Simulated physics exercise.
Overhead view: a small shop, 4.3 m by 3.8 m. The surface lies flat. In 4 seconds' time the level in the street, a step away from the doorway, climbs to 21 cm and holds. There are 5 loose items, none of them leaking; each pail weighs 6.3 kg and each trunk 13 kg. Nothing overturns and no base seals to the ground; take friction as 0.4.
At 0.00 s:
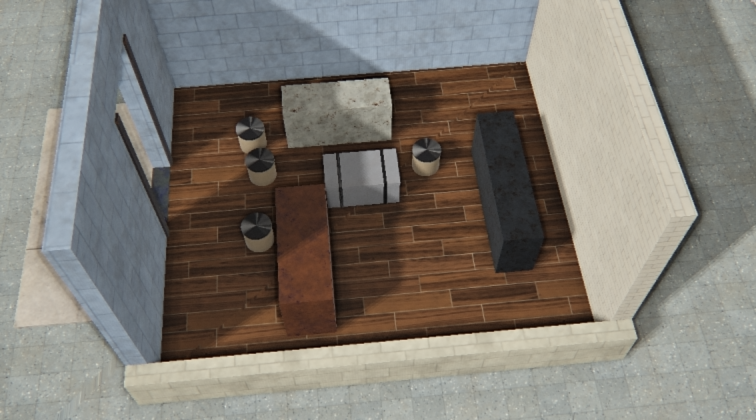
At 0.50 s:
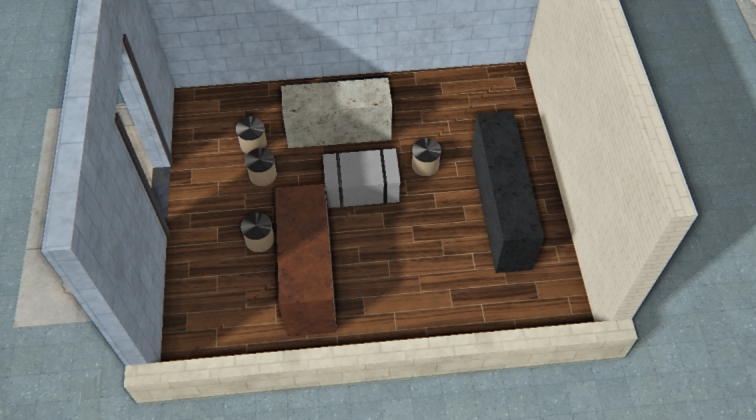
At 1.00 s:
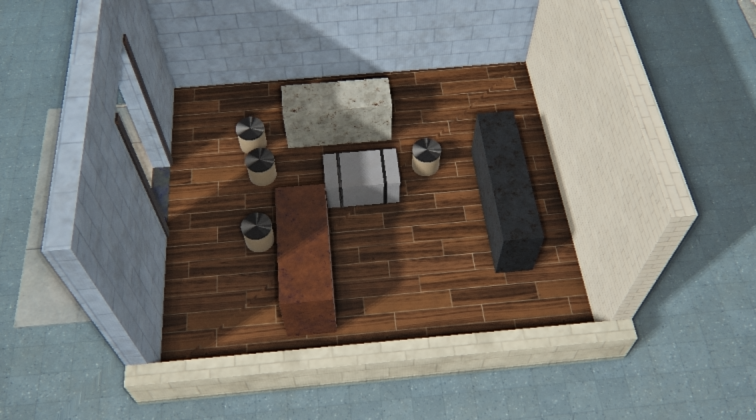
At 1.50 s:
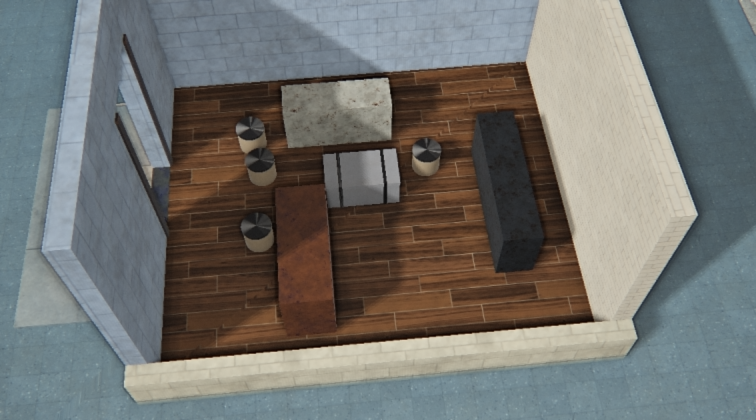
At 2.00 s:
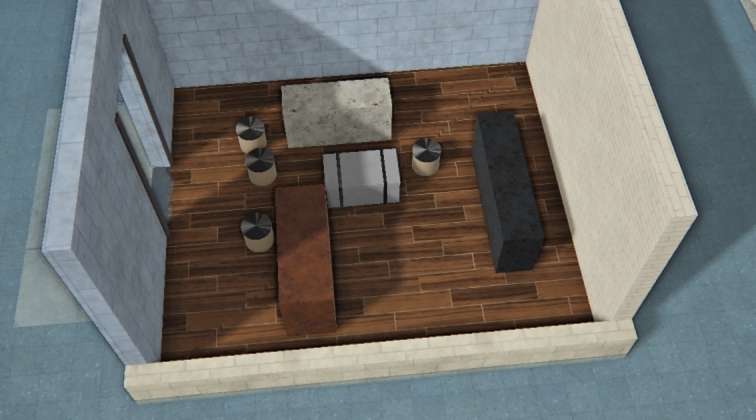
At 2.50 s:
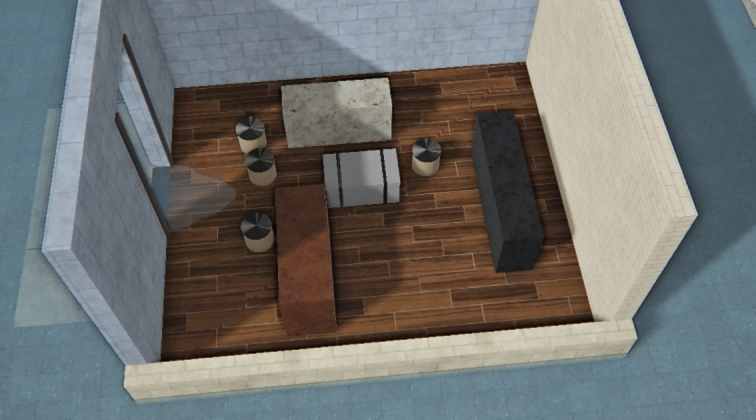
The video shows an overhead view of a small room with a wooden floor, blocks and round objects, all motionless, as bluish water covers the paving outside and then a thin patch spreads in through the left doorway.
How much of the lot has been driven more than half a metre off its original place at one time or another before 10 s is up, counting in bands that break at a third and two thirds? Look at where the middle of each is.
I would put it at at least two thirds.
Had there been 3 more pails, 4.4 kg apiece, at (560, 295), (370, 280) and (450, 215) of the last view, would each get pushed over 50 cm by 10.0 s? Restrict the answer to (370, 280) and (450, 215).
In that order: Within the mark, beyond the mark.
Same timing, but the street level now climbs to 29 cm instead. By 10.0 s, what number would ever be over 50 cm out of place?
5.
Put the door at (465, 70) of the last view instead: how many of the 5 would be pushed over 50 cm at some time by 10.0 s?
Count: 1.
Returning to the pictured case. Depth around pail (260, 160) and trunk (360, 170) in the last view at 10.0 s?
Some 5 cm at the first, some 6 cm at the second.
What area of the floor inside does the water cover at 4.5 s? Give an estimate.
The covered patch comes to about 5.5 m2.
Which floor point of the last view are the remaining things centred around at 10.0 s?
It sits at about (375, 188).
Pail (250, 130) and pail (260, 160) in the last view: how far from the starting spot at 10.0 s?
Shifts: 80 cm / 250 cm.
After 3.5 s 0 of 5 are over 50 cm from their spots; 0 afloat.
After 4.5 s 0 of 5 are over 50 cm from their spots; 0 afloat.
After 7.0 s 4 of 5 are over 50 cm from their spots; 1 afloat.
After 10.0 s 5 of 5 are over 50 cm from their spots, and 5 have been at some point; 1 afloat.
